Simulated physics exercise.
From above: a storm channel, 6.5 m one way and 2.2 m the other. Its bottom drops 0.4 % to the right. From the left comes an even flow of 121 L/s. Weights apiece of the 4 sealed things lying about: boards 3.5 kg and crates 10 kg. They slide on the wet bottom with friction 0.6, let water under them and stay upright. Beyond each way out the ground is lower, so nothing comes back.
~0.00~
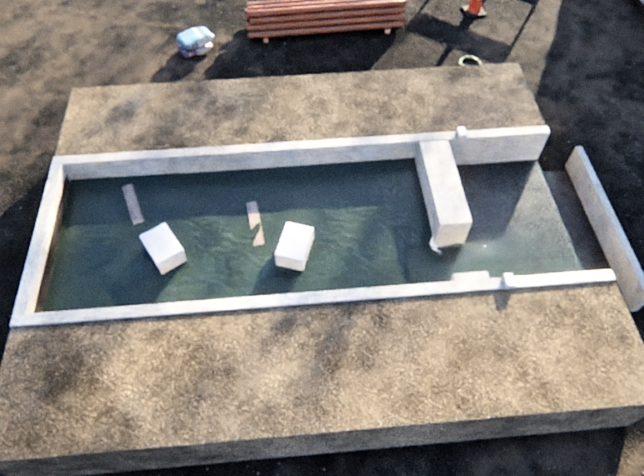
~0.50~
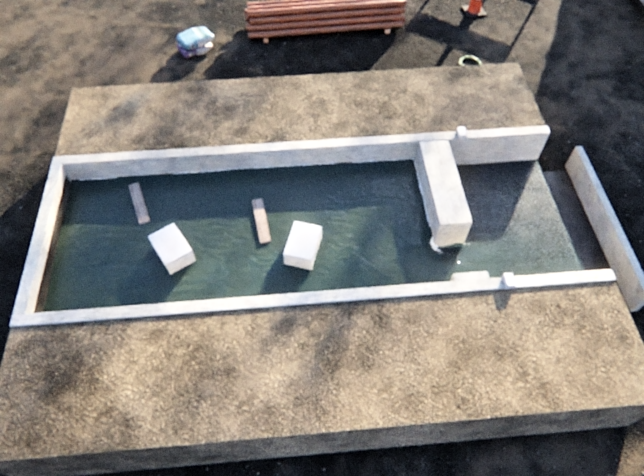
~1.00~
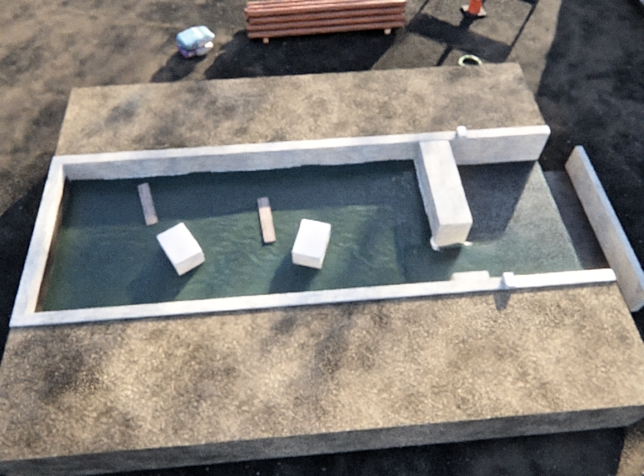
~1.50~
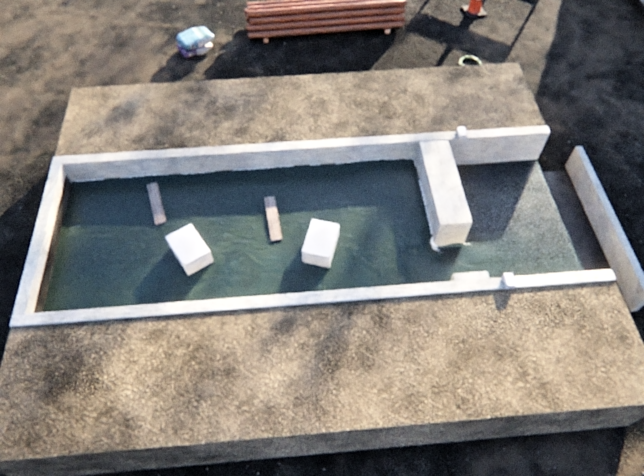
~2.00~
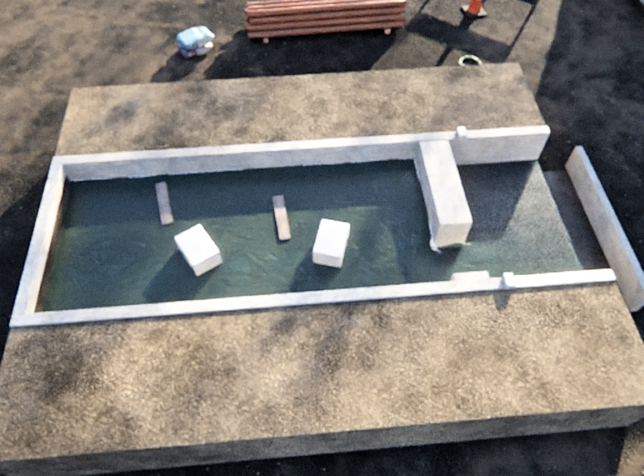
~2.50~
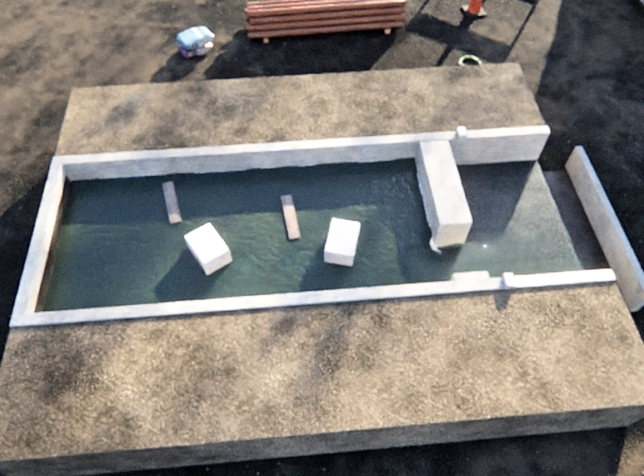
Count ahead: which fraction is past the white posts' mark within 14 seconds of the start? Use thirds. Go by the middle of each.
It is two thirds or above.
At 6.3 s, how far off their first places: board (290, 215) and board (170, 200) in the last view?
In that order: 140 cm, 150 cm.
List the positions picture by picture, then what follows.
In the first frame, a crate at (295, 241) floats; a crate at (161, 243) floats; about 2390 L in view; 0 of 4 have shifted.
In the second frame, a crate at (303, 240) floats, 10 cm from its start; a crate at (170, 243) floats, 11 cm from its start; about 2400 L in view; 4 of 4 have shifted.
In the third frame, a crate at (312, 238) floats, 21 cm from its start; a crate at (179, 243), afloat, 22 cm from its start; about 2400 L in view; 4 of 4 have shifted.
In the fourth frame, a crate at (321, 238), afloat, 32 cm from its start; a crate at (187, 244) floats, 33 cm from its start; 22 cm deep round most things; 4 of 4 have shifted.
In the fifth frame, a crate at (331, 238) floats, 45 cm from its start; a crate at (197, 244), afloat, 44 cm from its start; about 2410 L in view; 4 of 4 have shifted.
In the sixth frame, a crate at (343, 237) floats, 59 cm from its start; a crate at (207, 243) floats, 56 cm from its start; about 2410 L in view; 4 of 4 have shifted.
After 3.5 s 0 of 4 are over the mark; 4 afloat.
After 6.3 s 1 of 4 are over the mark; 3 afloat.
After 10.0 s 2 of 4 are over the mark; 2 afloat.
After 14.0 s 4 of 4 are over the mark; 1 afloat.
